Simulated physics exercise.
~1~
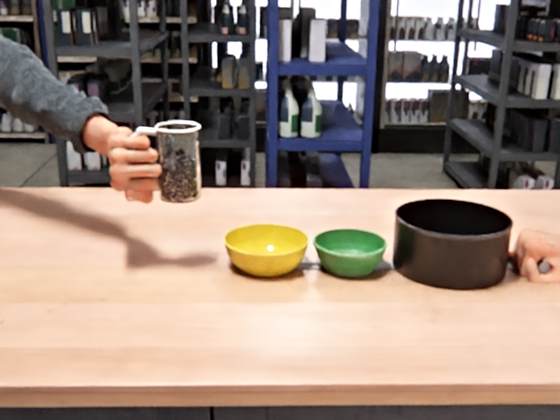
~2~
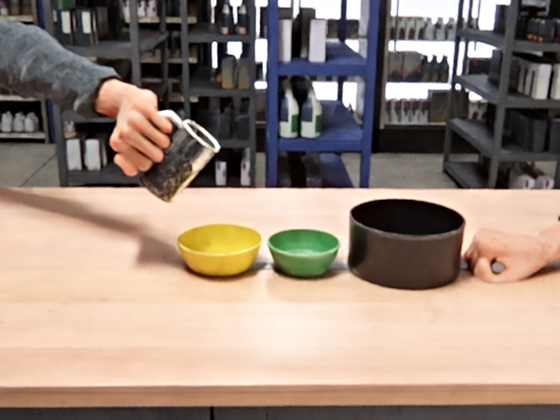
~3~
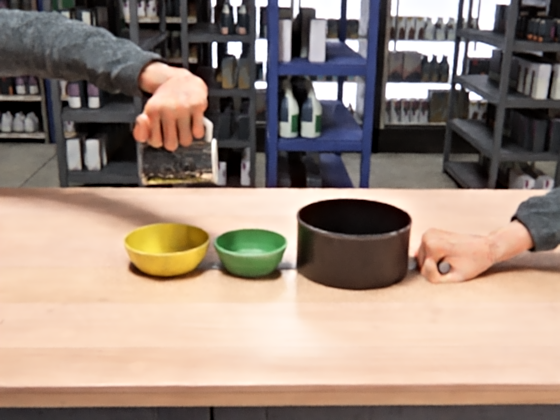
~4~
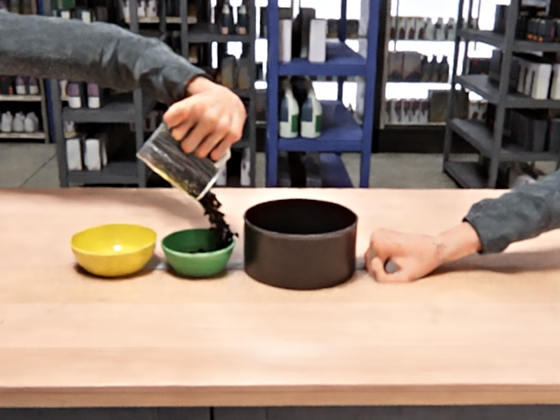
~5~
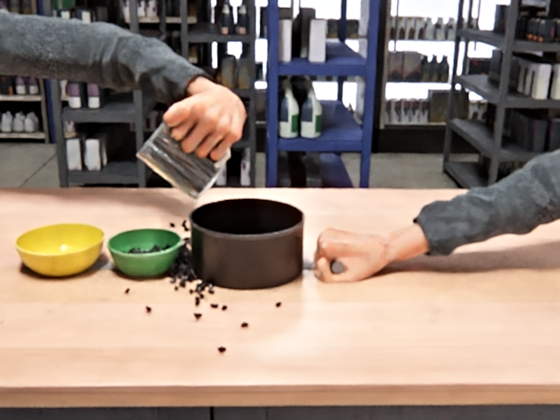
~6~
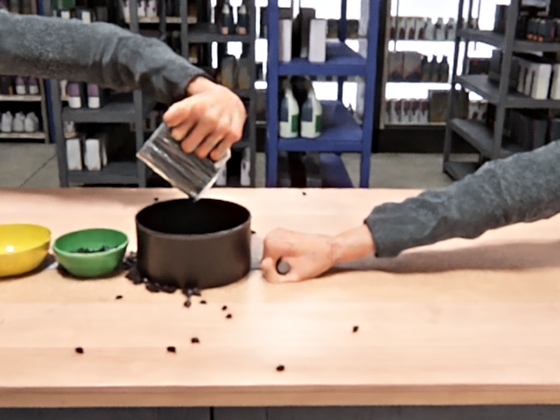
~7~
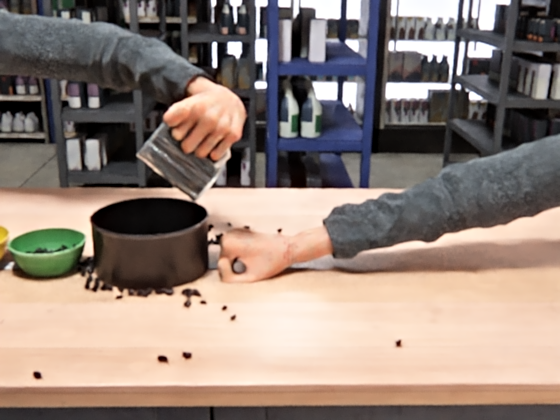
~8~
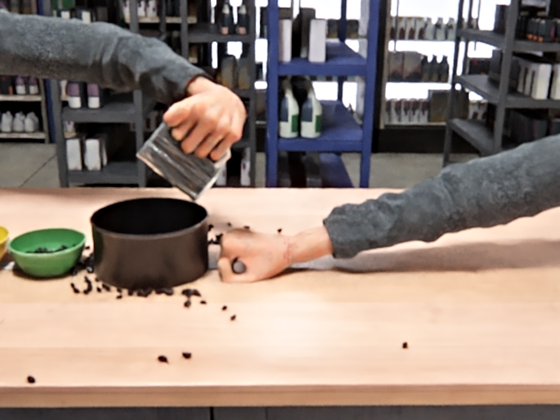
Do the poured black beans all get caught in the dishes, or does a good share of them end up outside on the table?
A good share of them ends up outside, scattered on the table around the pot. The green bowl catches a good share too, while the yellow bowl and the black pot do not.
On a pale wooden table in front of shelves of bottles, a hand at left holds up a clear cup of black beans, while another hand at right grips the end of a row made up of a yellow bowl, a green bowl and a black pot. The right hand pushes the row steadily left as the cup tips over. The yellow bowl passes before any beans fall, and then they pour into the green bowl. More land beside the black pot and scatter across the tabletop. The row stops with the emptied cup still tipped above, beans in the green bowl and others strewn around the pot.
